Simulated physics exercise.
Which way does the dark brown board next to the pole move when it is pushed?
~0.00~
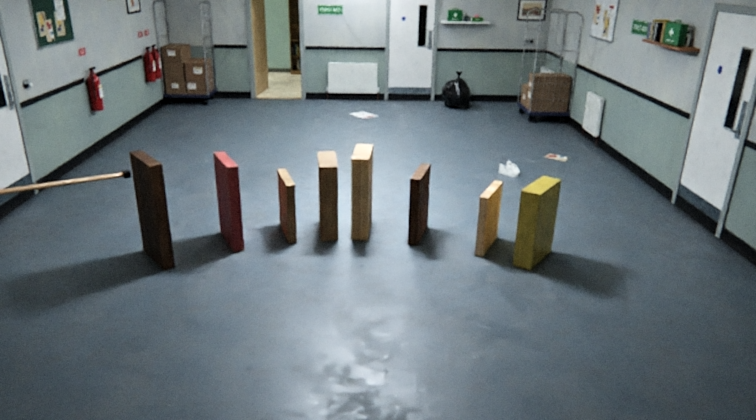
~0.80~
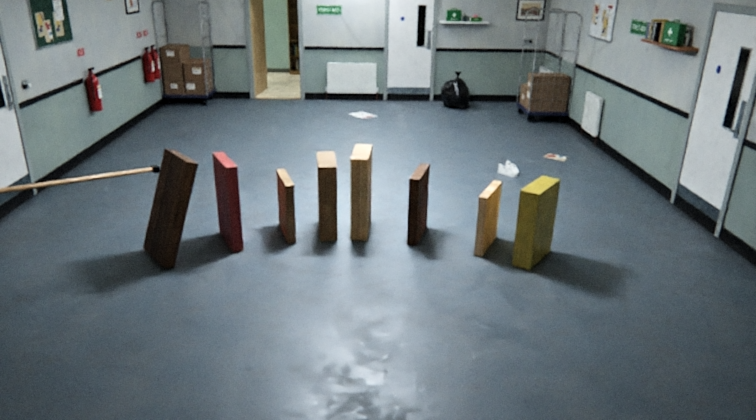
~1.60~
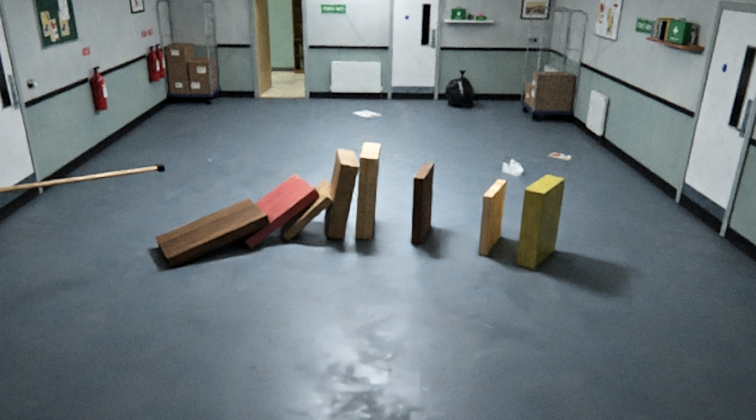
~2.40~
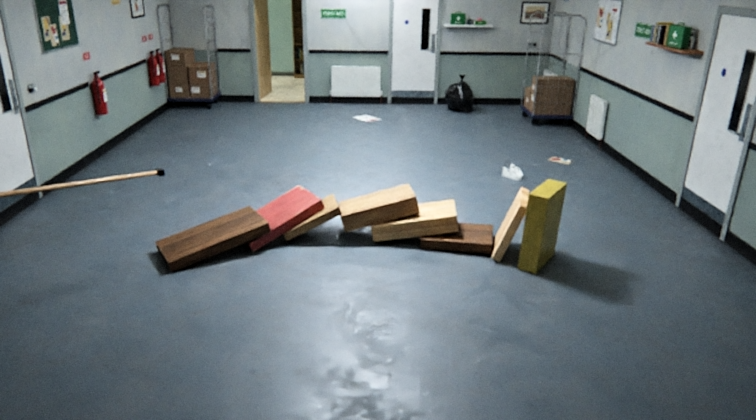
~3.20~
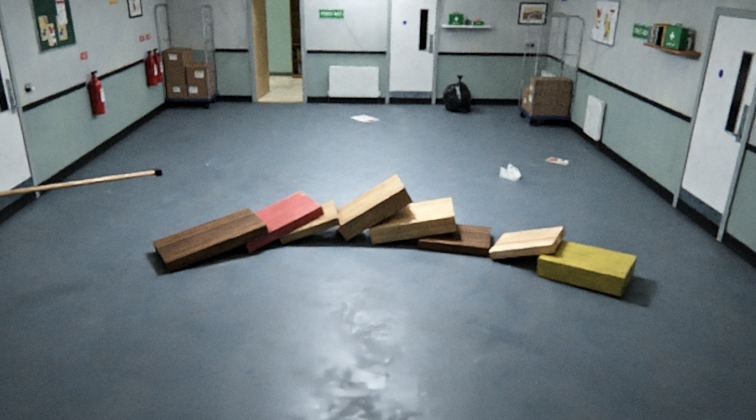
The dark brown board moves to the right, tipping over toward the red board.
